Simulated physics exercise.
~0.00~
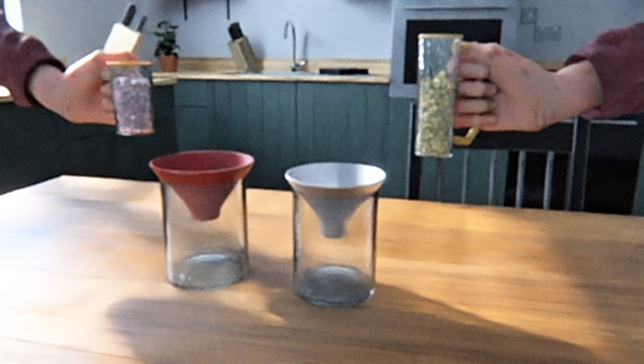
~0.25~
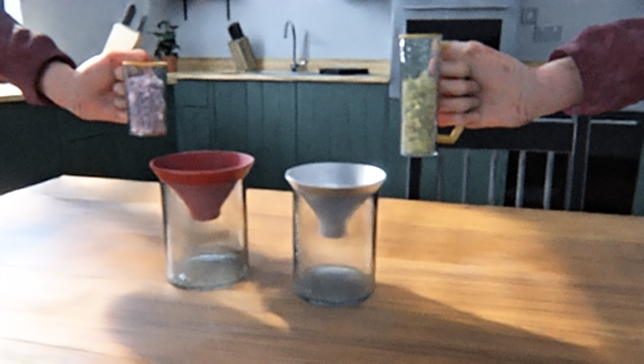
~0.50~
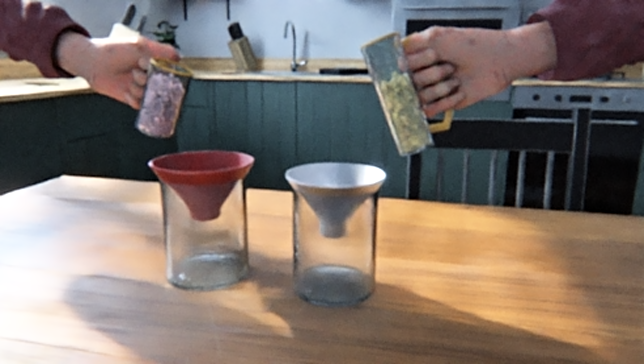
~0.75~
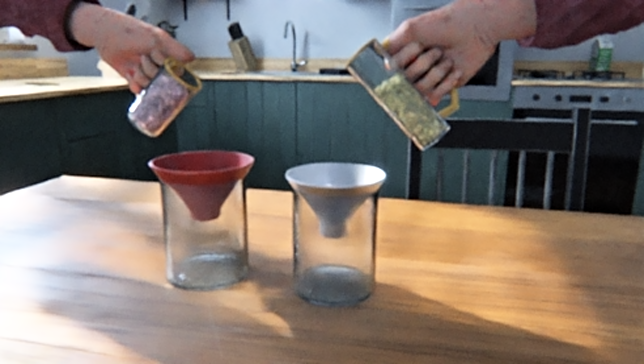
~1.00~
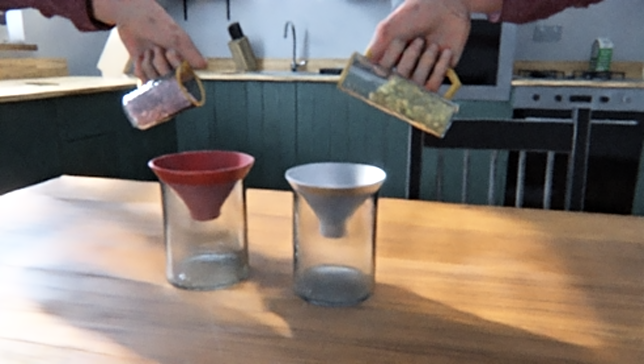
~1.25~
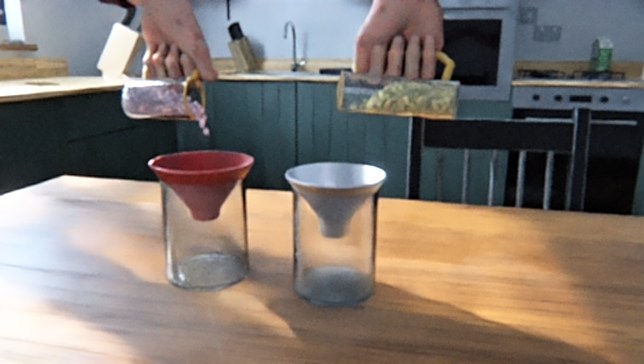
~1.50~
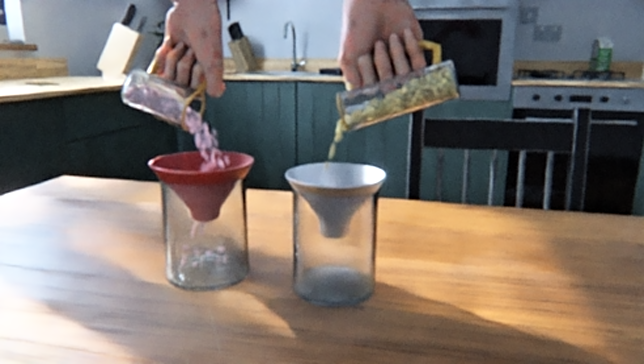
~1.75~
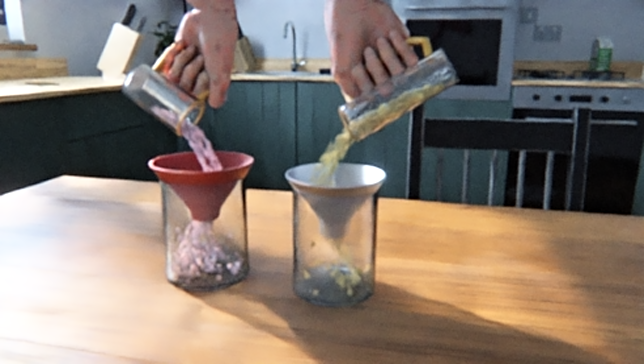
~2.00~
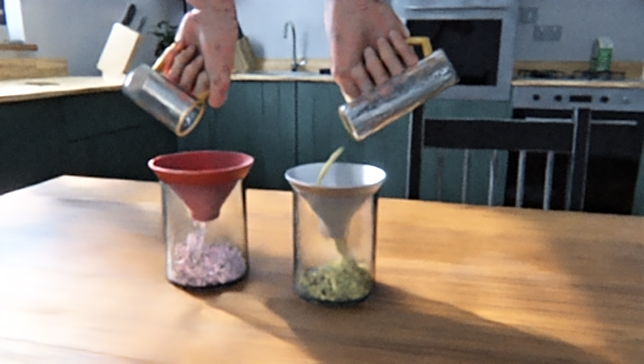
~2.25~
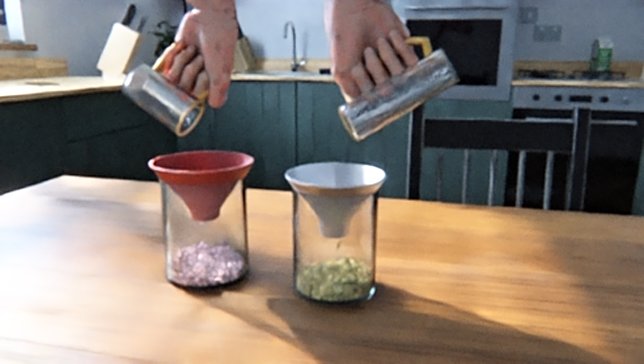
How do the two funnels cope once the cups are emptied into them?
Both funnels run clear, and all the pink bits and green bits end up down in the jars.
